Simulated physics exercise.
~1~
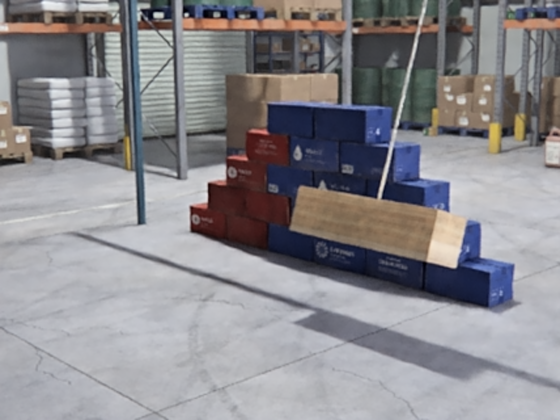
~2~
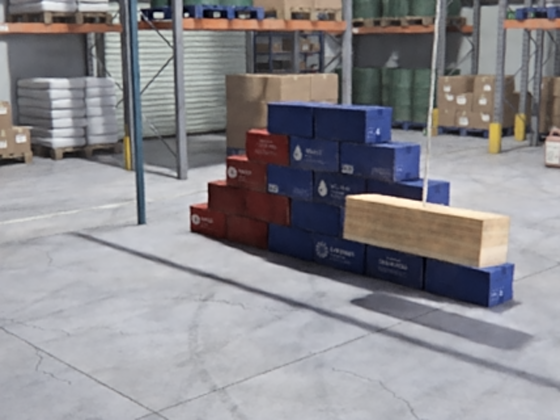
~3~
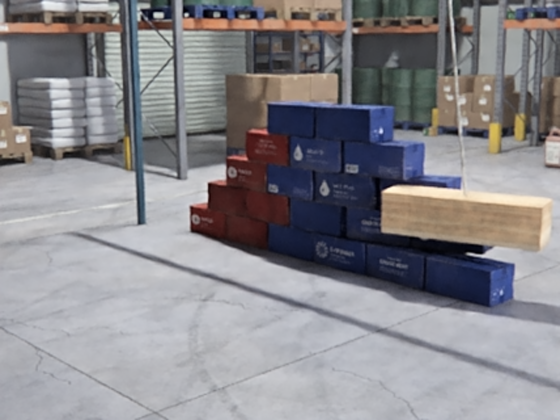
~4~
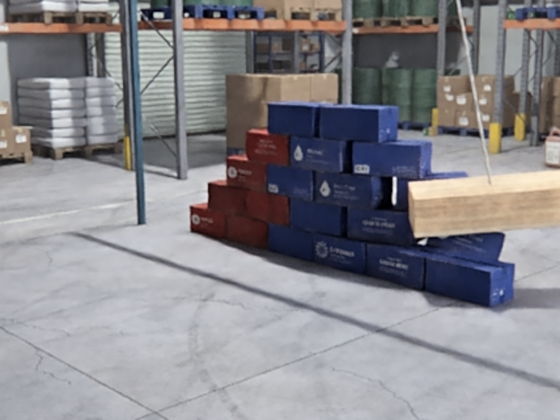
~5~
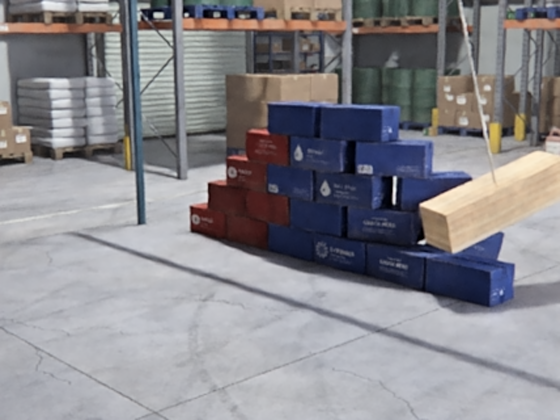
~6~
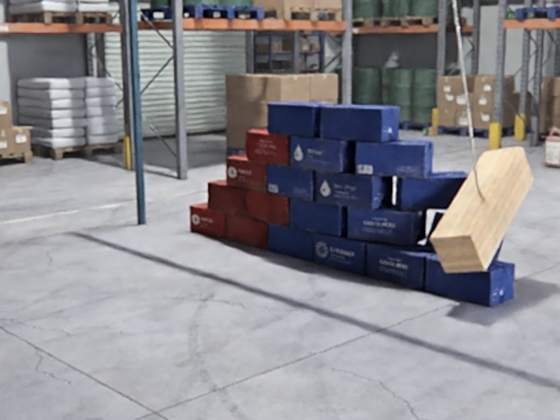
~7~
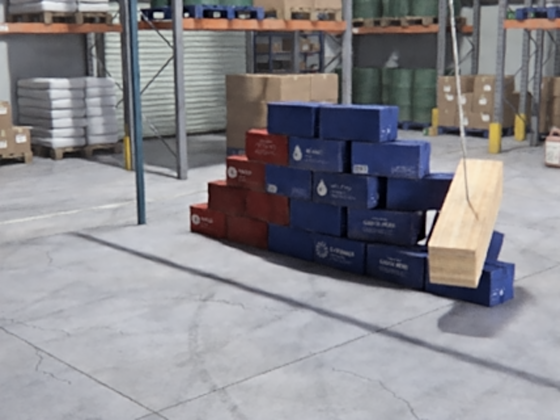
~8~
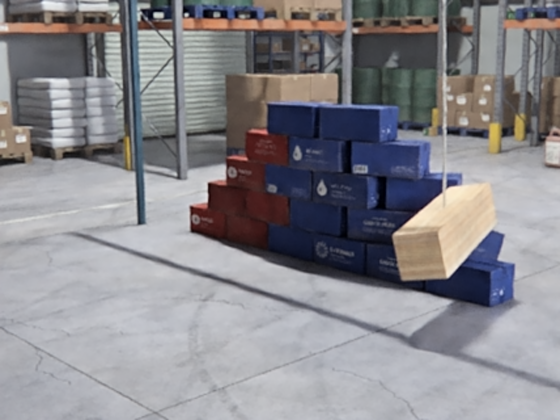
A hanging timber swings right against stacked blue and red cartons, shifting a few, then swings back.
